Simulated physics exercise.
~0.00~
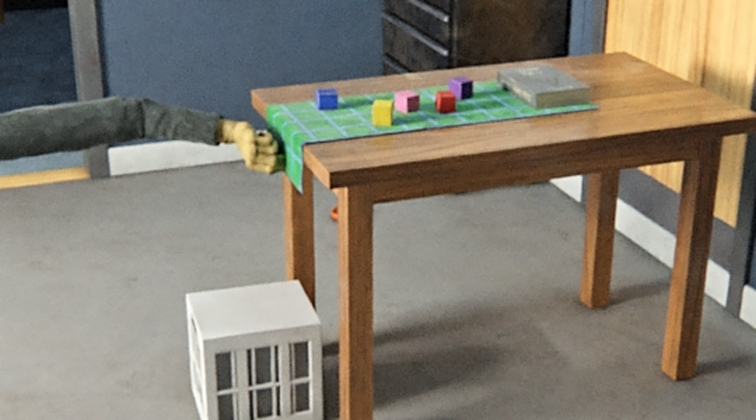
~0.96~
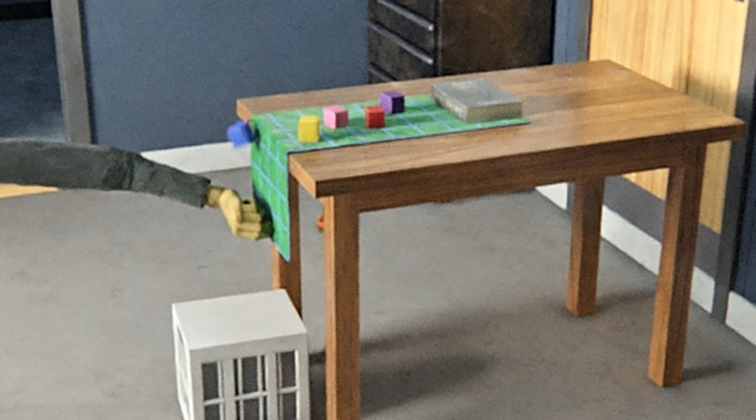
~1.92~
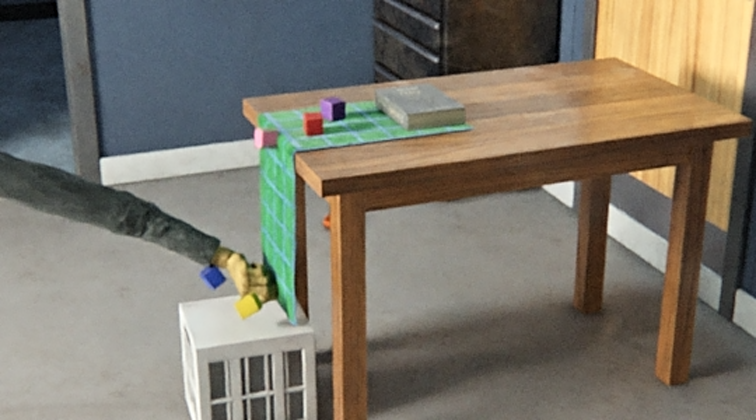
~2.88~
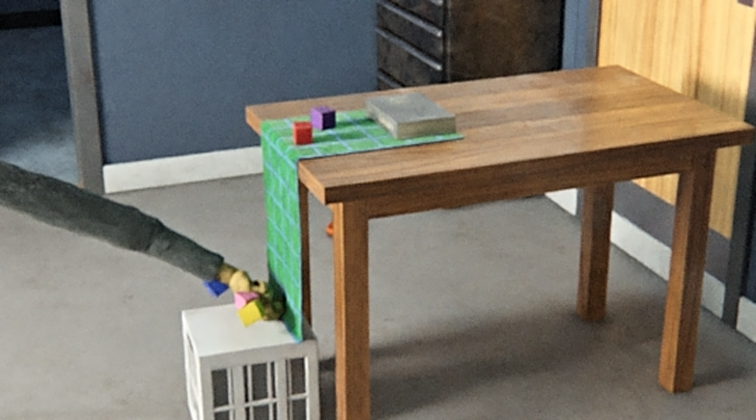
Gloved hand pulling green tablecloth down off wooden table onto white crate, blue, yellow and pink cubes falling, red and purple staying.
